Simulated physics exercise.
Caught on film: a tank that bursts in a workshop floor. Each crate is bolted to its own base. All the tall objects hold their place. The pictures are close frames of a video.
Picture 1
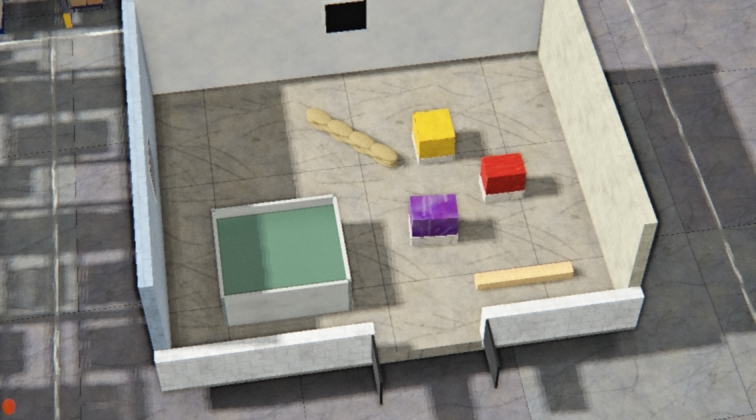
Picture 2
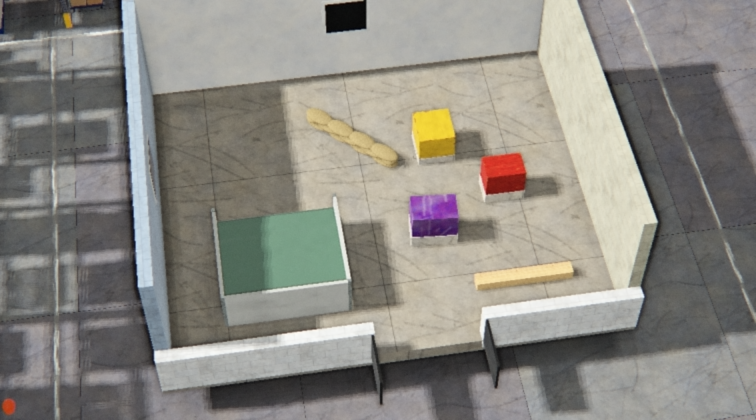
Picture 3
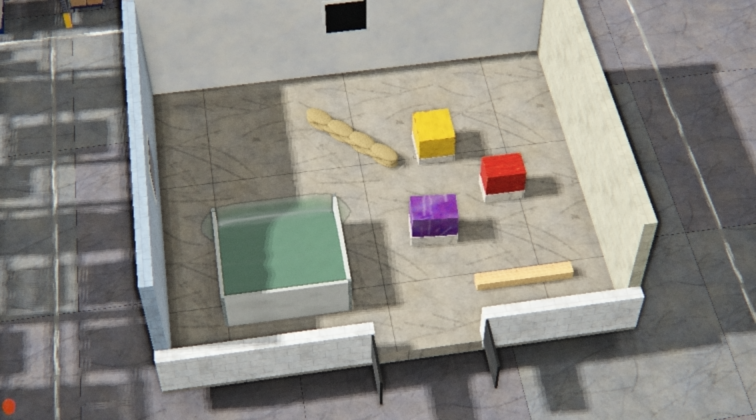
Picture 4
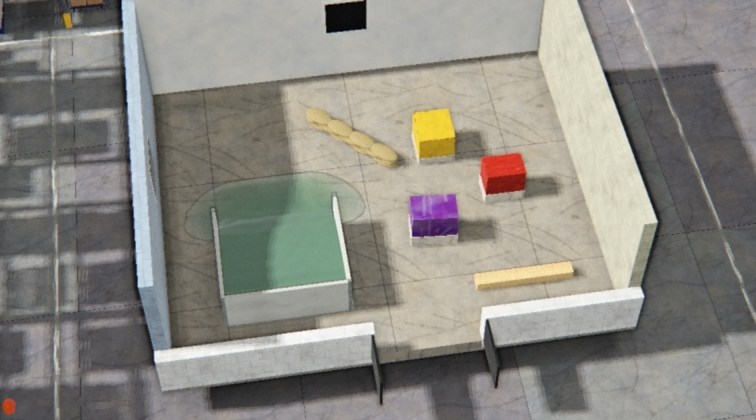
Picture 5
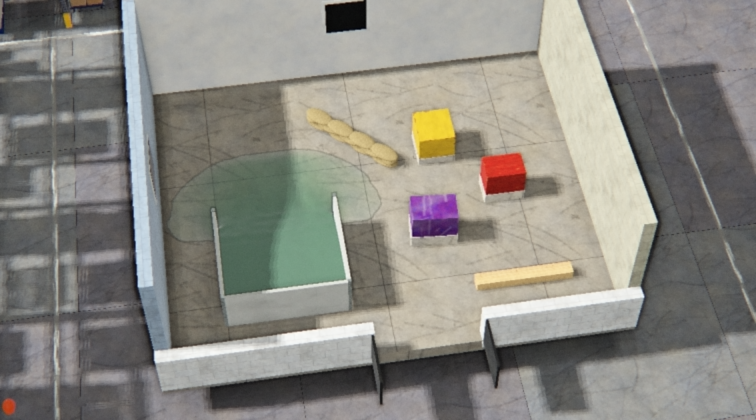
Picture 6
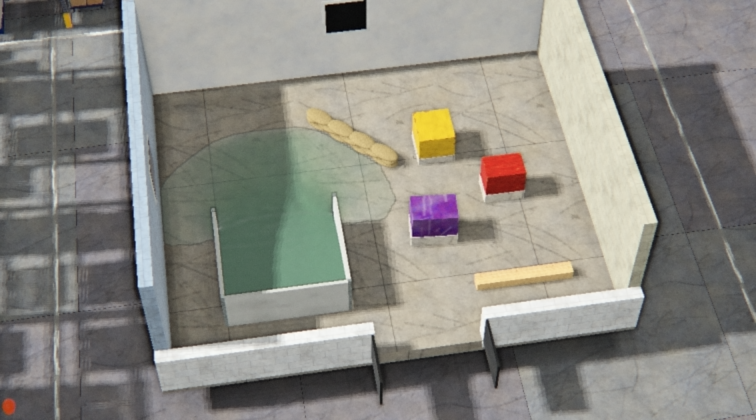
A tank of green water lost its far wall inside a walled room, and the water poured out the back, spreading across the floor toward the tan sandbags while the colored boxes stayed put.
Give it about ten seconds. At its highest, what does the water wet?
The yellow crate keeps dry; the red crate keeps dry; the purple crate keeps dry.
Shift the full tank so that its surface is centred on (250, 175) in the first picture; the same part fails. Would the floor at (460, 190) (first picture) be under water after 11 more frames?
Answer: No water.
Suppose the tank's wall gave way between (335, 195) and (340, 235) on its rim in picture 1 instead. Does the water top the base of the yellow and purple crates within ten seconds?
One by one: Yellow crate takes water, purple crate is soaked.
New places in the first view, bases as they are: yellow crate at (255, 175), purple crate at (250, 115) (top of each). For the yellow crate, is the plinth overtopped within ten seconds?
The yellow crate gets wet.
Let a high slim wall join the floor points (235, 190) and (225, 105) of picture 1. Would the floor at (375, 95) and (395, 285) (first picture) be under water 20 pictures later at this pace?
In turn: Awash, dry.
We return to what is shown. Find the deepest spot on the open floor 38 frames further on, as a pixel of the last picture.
Roughly at (174, 371).
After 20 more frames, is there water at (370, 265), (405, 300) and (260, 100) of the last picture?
In that order: No water, no water, wet.
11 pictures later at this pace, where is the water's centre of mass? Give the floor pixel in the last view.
I would point to (263, 173).
A moment on, water covers 30 % of the floor; the yellow crate water round its plinth, the red crate not reached, the purple crate not reached.
Next, water covers 35 % of the floor; the yellow crate water round its plinth, the red crate not reached, the purple crate not reached.
Then, water covers 55 % of the floor; the yellow crate water round its plinth, the red crate water round its plinth, the purple crate water round its plinth.
Later, water covers 80 % of the floor; the yellow crate water round its plinth, the red crate water round its plinth, the purple crate water round its plinth.
In the end, water covers 95 % of the floor; the yellow crate stayed above the water, the red crate stayed above the water, the purple crate stayed above the water.
